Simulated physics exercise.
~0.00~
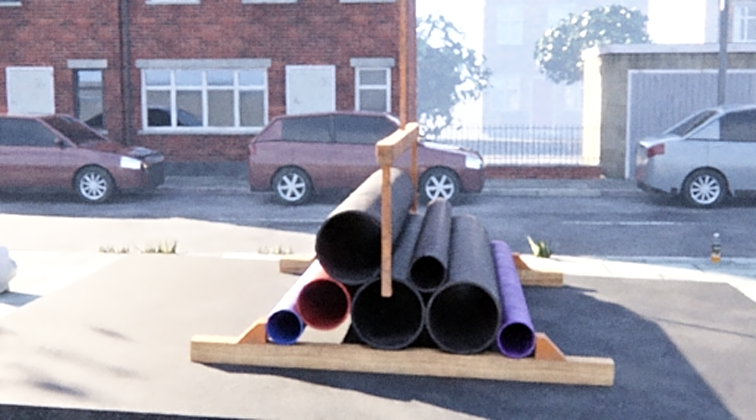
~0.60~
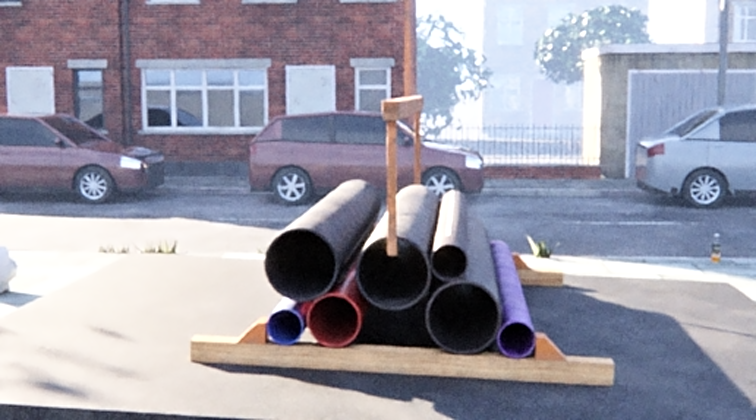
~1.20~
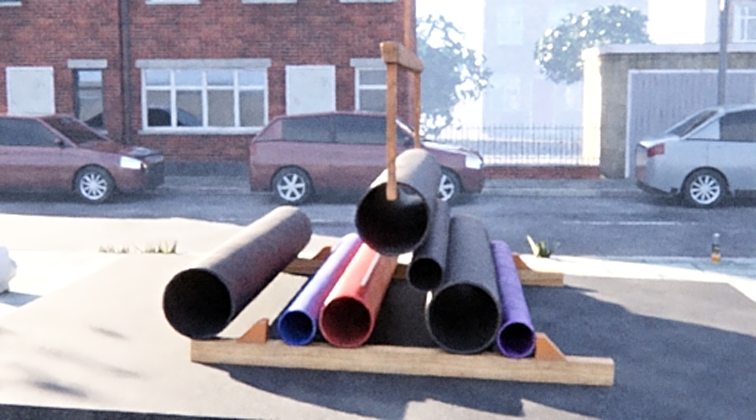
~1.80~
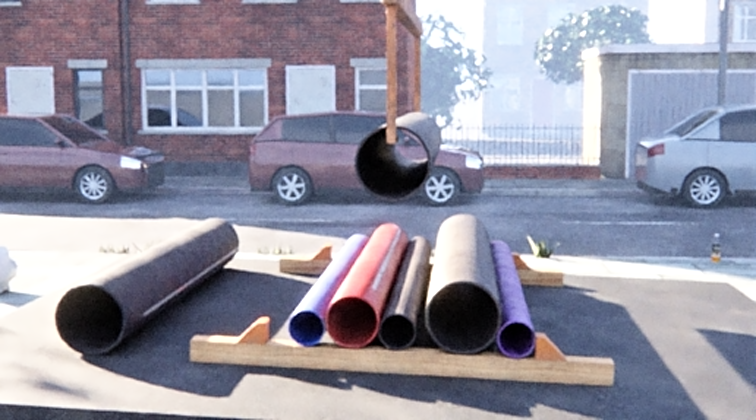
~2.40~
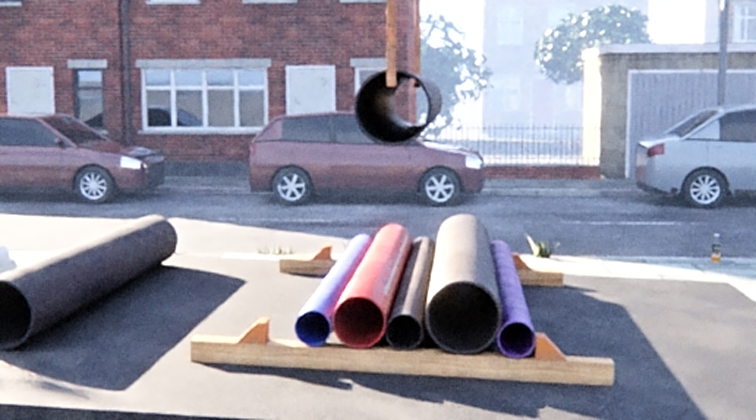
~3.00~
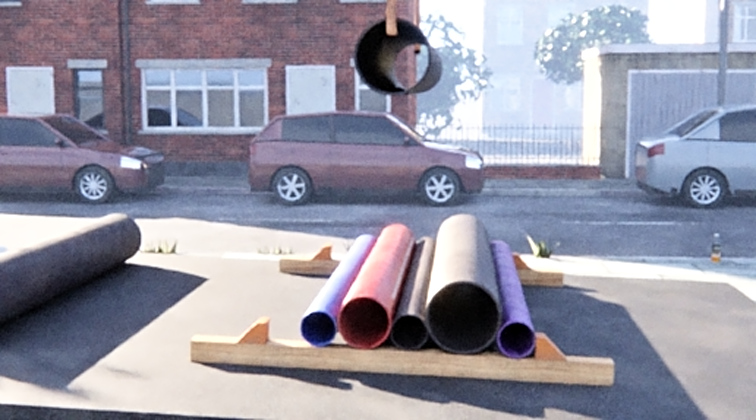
A wooden hoist pulls a black pipe up out of a chocked stack on asphalt, while another black pipe rolls off to the left, and the blue and red pipes shift slightly right; the hooked pipe ends high above, the purple one unmoved.
